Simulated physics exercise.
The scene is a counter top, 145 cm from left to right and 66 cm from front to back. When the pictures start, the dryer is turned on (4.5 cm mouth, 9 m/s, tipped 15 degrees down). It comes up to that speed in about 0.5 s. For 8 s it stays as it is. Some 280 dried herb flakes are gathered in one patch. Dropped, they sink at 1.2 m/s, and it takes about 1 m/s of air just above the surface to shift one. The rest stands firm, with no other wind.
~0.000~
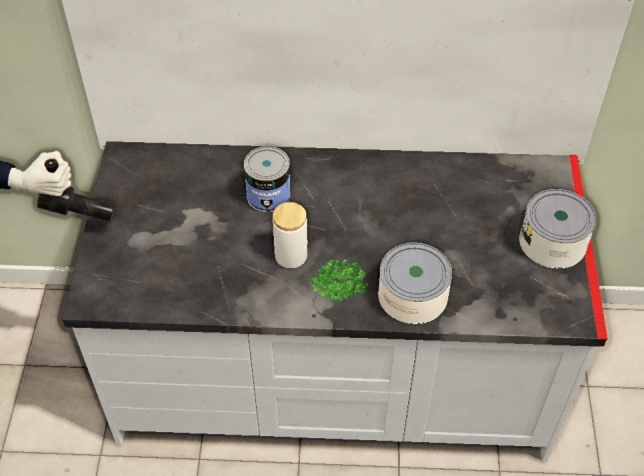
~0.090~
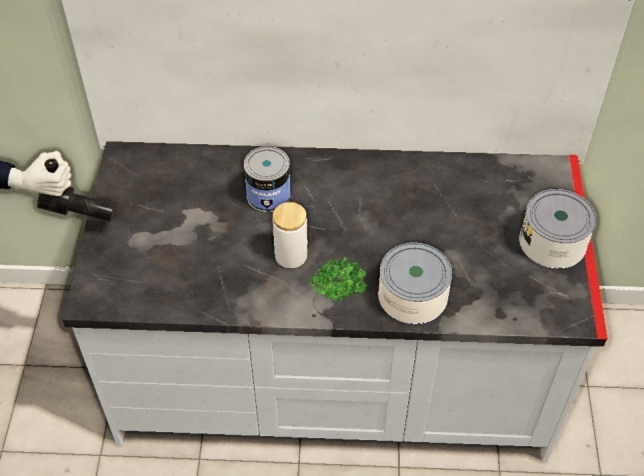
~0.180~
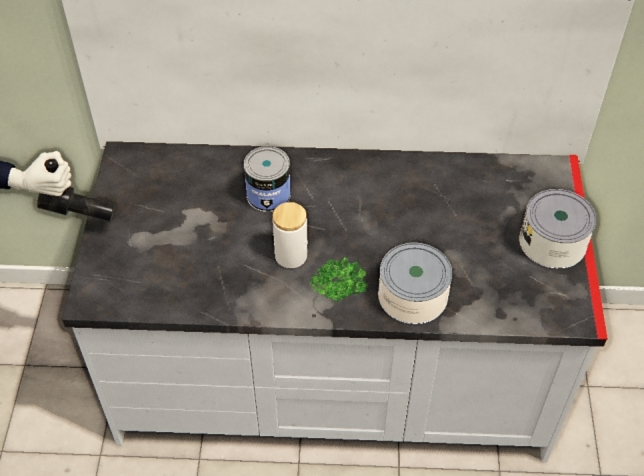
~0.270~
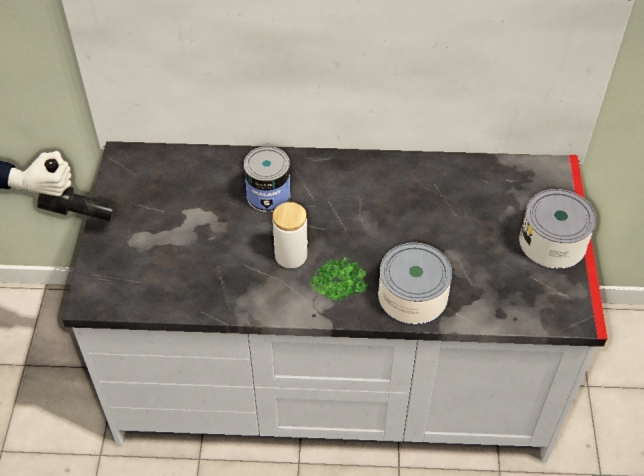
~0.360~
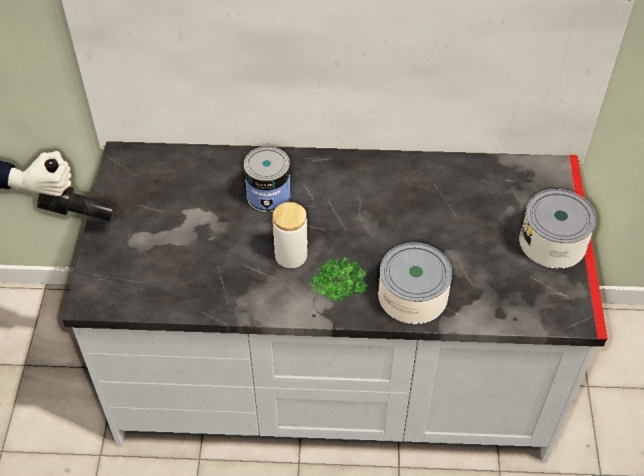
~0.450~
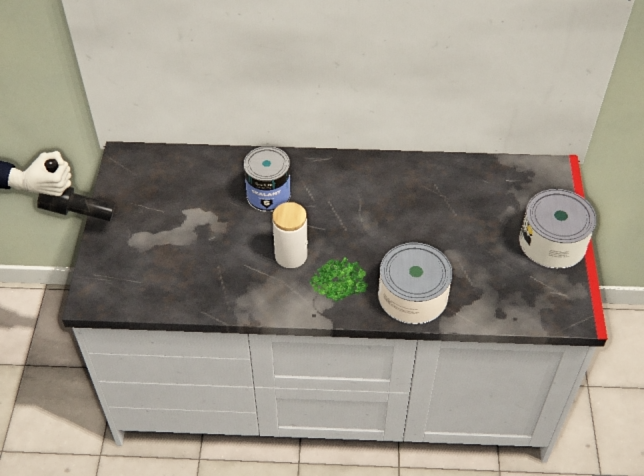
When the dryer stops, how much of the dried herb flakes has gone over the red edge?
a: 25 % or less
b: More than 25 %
Option a: 25 % or less.
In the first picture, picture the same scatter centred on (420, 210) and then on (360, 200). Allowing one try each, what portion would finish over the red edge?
First try 100 %, second try 60 %.
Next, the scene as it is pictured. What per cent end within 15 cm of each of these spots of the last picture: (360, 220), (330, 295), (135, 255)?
Taking the spots one by one, around 1 %, 70 % and 0 %.
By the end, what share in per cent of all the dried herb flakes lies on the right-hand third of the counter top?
About 2 percent.
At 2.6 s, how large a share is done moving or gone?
Roughly 40 % of them.
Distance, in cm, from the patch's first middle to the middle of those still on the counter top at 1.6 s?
Roughly 0 cm.
After 1.6 s, 0 % are over the red edge; the middle of those still in play is near (350, 280); 27 % have settled or left.
After 2.6 s, 0 % are over the red edge; the middle of those still in play is near (352, 278); 35 % have settled or left.
After 4.4 s, 0 % are over the red edge; the middle of those still in play is near (351, 279); 43 % have settled or left.
After 8.0 s, at the end, 2 % are over the red edge; the middle of those still in play is near (351, 279).
